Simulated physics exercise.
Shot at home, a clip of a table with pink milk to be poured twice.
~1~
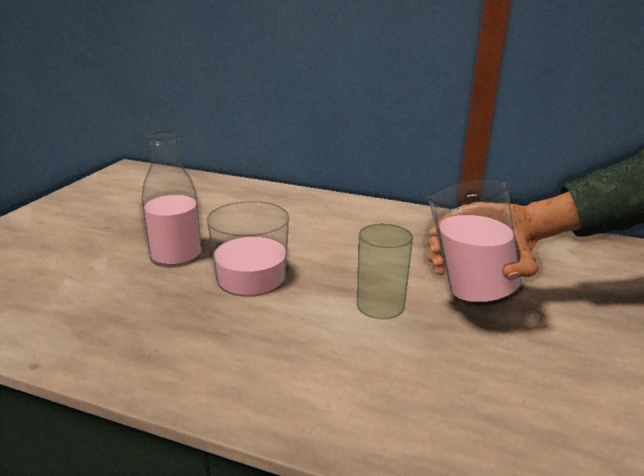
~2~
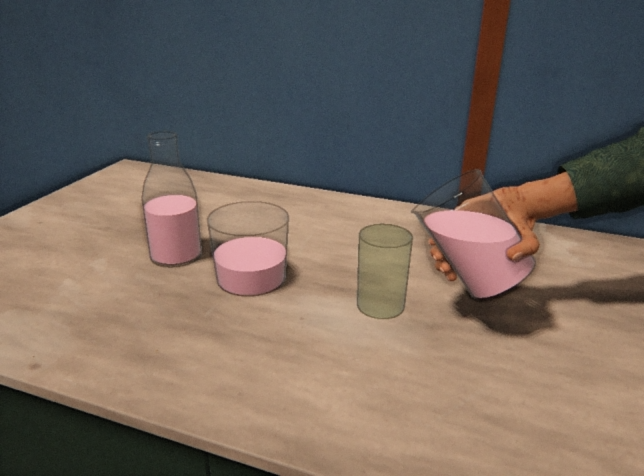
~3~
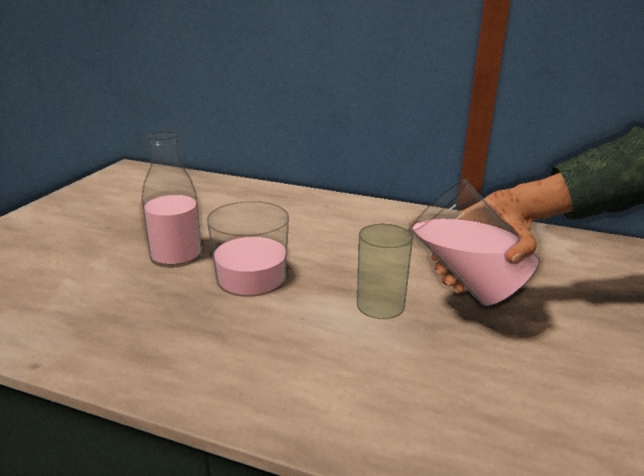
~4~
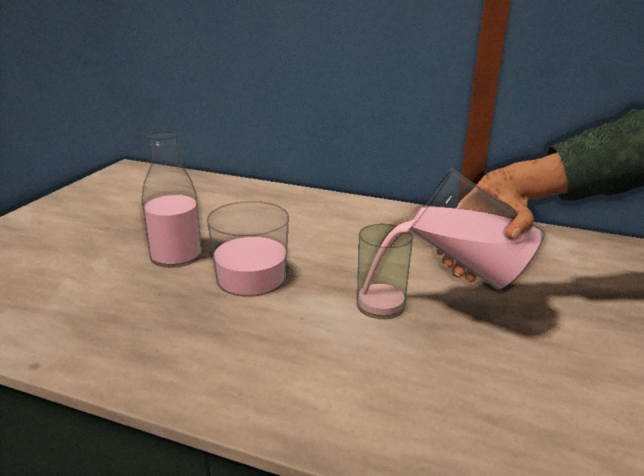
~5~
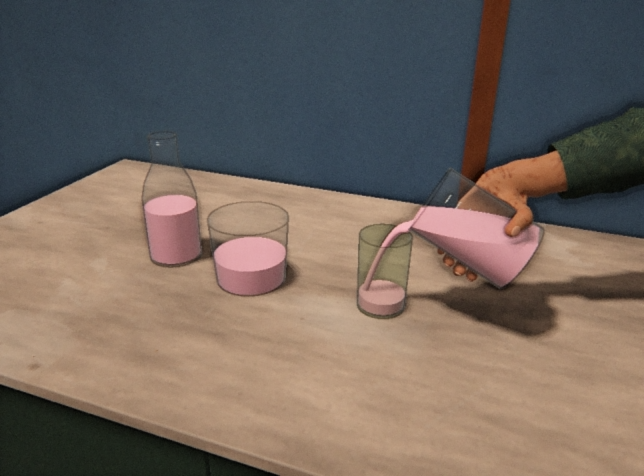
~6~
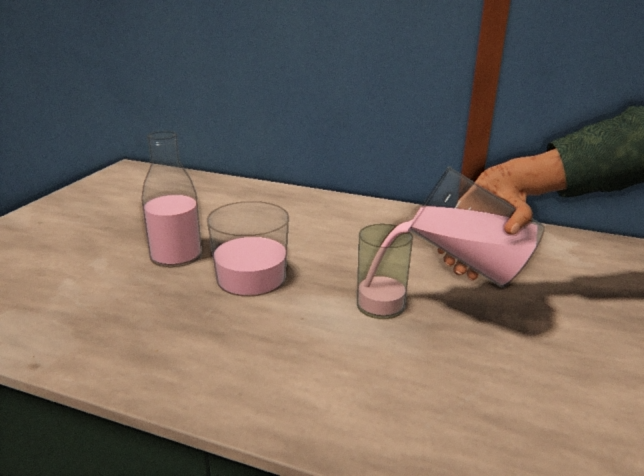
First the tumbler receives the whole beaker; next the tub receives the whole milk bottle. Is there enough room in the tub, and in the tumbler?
Room check - the tub: Yes, enough room; the tumbler: No, too little room.
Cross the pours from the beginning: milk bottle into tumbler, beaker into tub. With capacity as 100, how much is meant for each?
The first sits near 110 per cent of capacity and the second near 90 per cent.
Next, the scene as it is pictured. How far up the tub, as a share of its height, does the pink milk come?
Roughly 80 per cent of the height.
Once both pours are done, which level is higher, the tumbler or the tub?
The level ends higher in the tumbler on the right.
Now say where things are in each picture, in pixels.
The first frame shows the hand lifts the beaker; beaker (478, 238) about two thirds full; milk bottle (169, 196) about half full; tumbler (383, 269) empty; tub (250, 248) about a third full.
In the second frame, the beaker is brought over; beaker (474, 234) tipped 40° with all of its load; tumbler (383, 269) empty.
In the third frame, the beaker is brought over; beaker (473, 243) tipped 50° with all of its load; tumbler (383, 269) empty.
In the fourth frame, a stream runs into the tumbler; beaker (474, 229) tipped 60° with nearly all of its load; tumbler nearly empty, surface at (381, 296).
In the fifth frame, a stream runs into the tumbler; beaker (474, 227) tipped 65° with nearly all of its load; tub (250, 248) about a third full.
In the sixth frame, a stream runs into the tumbler; beaker (474, 226) tipped 65° with nearly all of its load; milk bottle about half full, surface at (170, 205); tumbler about a quarter full, surface at (382, 289); tub about a third full, surface at (250, 254).
Soon after, the tumbler is about three quarters full.
Later, the tumbler is full to the brim and has run over.
In the end, the tub is about three quarters full; the tumbler is full to the brim and has run over.
